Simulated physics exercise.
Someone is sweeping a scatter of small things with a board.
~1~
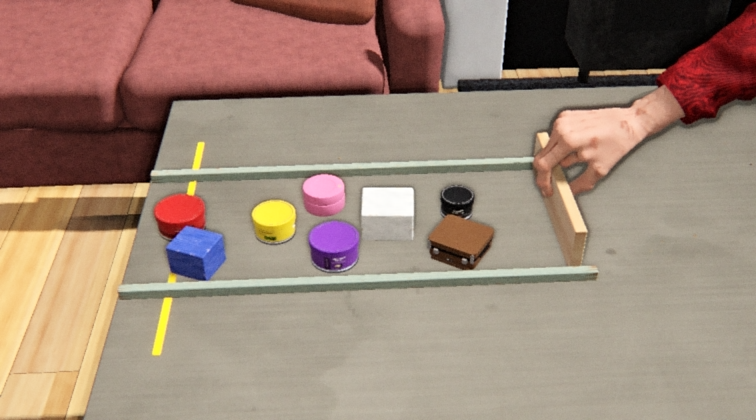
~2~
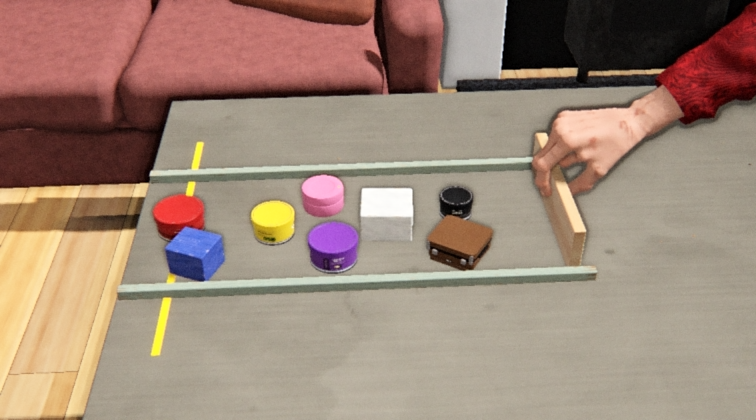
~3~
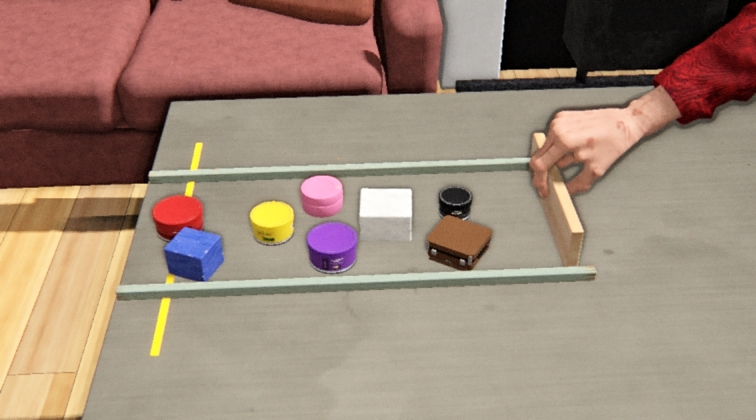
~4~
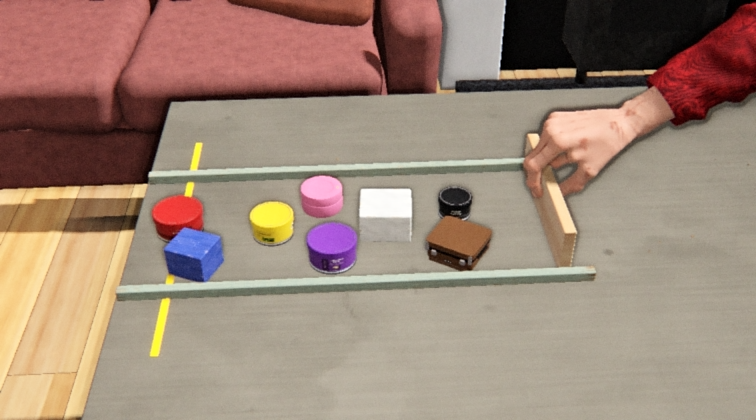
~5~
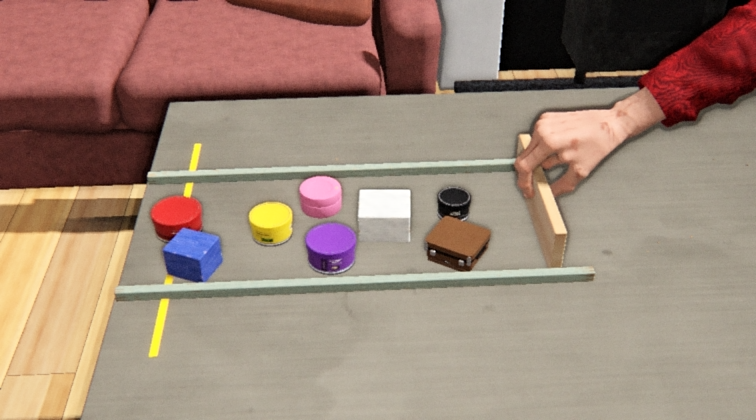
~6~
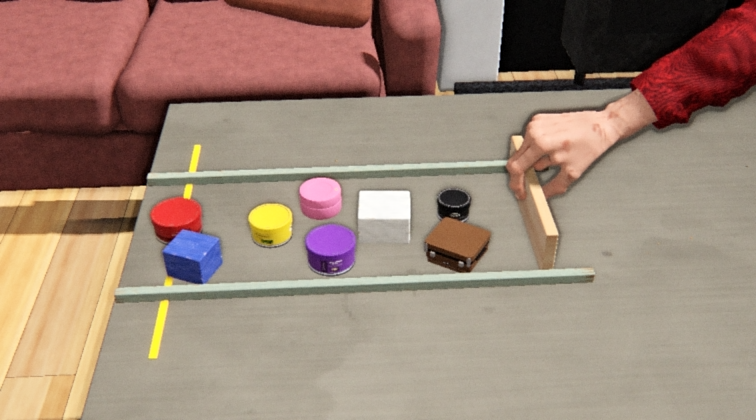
A hand holding a wooden board slides it slightly left between two pale green rails on a gray table, while the colored tins, the blocks, a black pot and a small brown case ahead of it stay in place.
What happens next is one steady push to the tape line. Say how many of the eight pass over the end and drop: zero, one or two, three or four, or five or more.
The count is three or four.
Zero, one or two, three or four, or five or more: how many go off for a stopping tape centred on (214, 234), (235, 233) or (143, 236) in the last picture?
One or two; 1 or 2; five or more.
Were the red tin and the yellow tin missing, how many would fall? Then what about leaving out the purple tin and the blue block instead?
The number fallen is 2, and in the other try 2.
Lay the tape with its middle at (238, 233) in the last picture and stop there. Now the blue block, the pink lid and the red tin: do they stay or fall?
The blue block drops off; the pink lid survives; the red tin holds on.
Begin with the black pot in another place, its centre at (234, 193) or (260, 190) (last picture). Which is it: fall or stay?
Taking the two places in turn: It fails to stay, then it fails to stay.
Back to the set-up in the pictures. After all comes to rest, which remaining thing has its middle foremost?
Foremost: The white block.
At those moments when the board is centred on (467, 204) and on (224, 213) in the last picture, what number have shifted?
2 and 8.
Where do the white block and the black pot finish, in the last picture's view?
Roughly (140, 230), and the other roughly (165, 210).
Soon after, none off yet; red tin at rest near (177, 222); blue block at rest near (193, 257); yellow tin at rest near (271, 226).
After that, none off yet; red tin at rest near (177, 222); blue block at rest near (193, 257); yellow tin displaced about its own width near (229, 235).
And then, none off yet; red tin displaced a little near (156, 214); blue block tilting well over near (98, 273); yellow tin displaced well along near (139, 242).
In the end, the number that fall off is three or four; gone, purple tin, yellow tin, blue block and red tin.
